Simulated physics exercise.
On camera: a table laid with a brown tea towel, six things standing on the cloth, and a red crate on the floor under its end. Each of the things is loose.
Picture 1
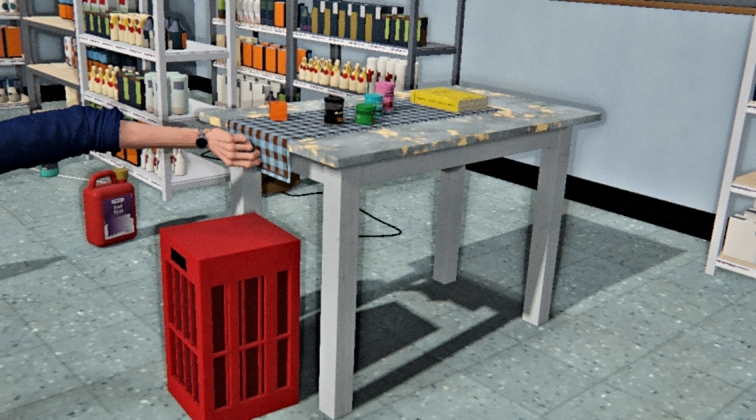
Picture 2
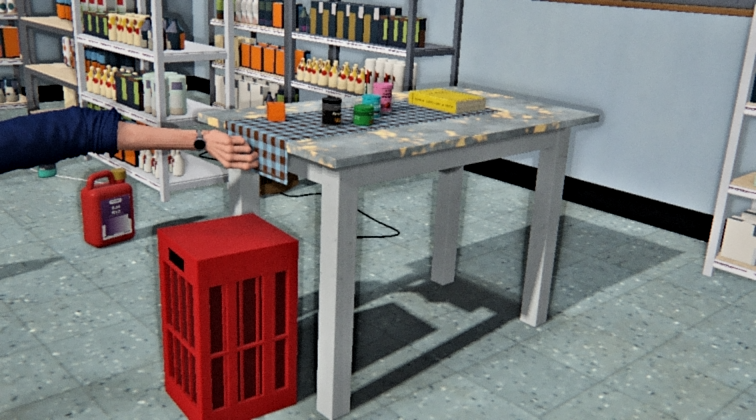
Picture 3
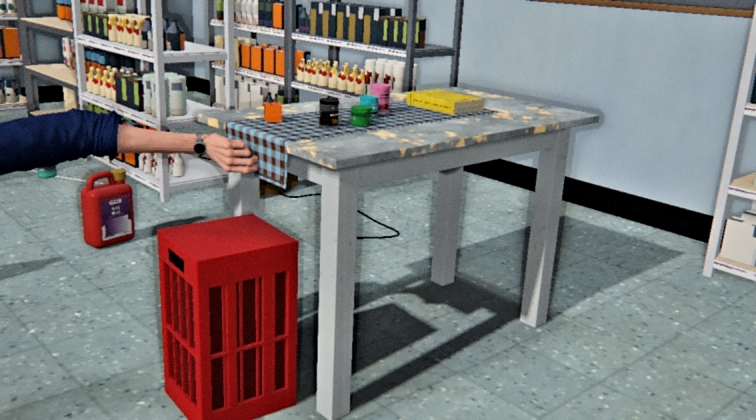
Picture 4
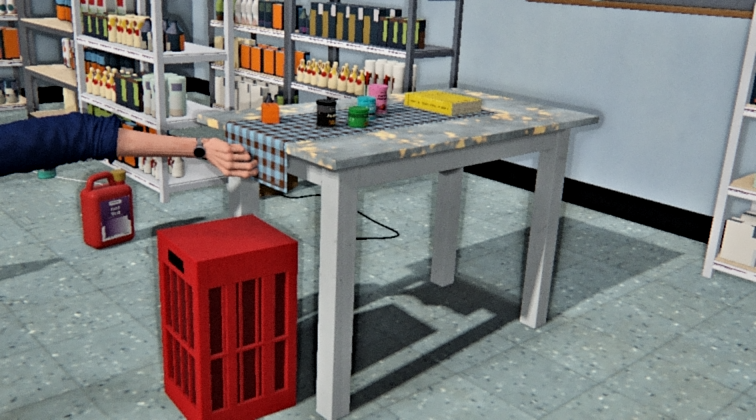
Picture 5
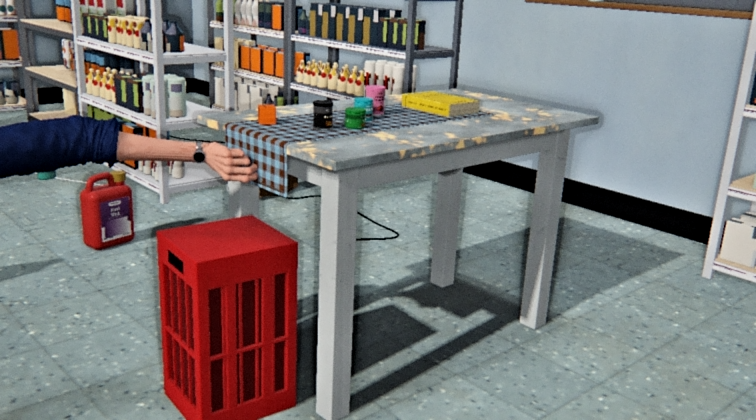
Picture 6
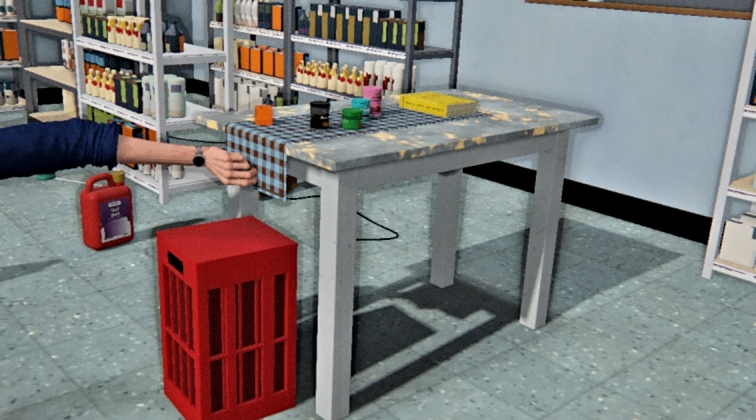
In a store aisle, a table holds a checked cloth with small colourful containers and a yellow item, above a red crate on the floor. A hand at the left end draws the cloth slightly down over the edge, and the things standing on it shift a little left with it.
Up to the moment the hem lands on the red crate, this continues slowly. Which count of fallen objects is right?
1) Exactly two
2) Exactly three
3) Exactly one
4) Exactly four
Option 3: Exactly one.
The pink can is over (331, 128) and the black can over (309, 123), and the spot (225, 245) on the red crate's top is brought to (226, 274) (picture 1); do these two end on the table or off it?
Here's what happens: The pink can leaves its perch, the black can leaves its perch.
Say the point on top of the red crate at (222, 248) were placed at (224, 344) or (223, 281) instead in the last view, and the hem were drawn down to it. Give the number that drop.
We'd see 4, then 2.
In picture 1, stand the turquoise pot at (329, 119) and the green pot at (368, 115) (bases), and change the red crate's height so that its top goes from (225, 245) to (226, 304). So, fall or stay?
The turquoise pot is lost; the green pot stays put.
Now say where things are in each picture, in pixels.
The first frame shows hem (290, 183); orange cube (278, 102); black can (334, 98); green pot (366, 105); turquoise pot (374, 95); pink can (385, 83); top of the crate (225, 245).
The second frame shows hem (287, 185); orange cube (276, 103).
The third frame shows hem (286, 189); black can (329, 100).
The fourth frame shows hem (287, 193); green pot (359, 108); top of the crate (223, 247).
The fifth frame shows hem (286, 197); turquoise pot (364, 99).
The sixth frame shows hem (286, 201); orange cube (264, 107); black can (320, 103); green pot (353, 110); turquoise pot (361, 99); pink can (373, 87).
Soon after, hem near (253, 207); all still up.
Then, hem on the crate; orange cube gone.
At rest, hem on the crate; orange cube gone. Over the edge go one.
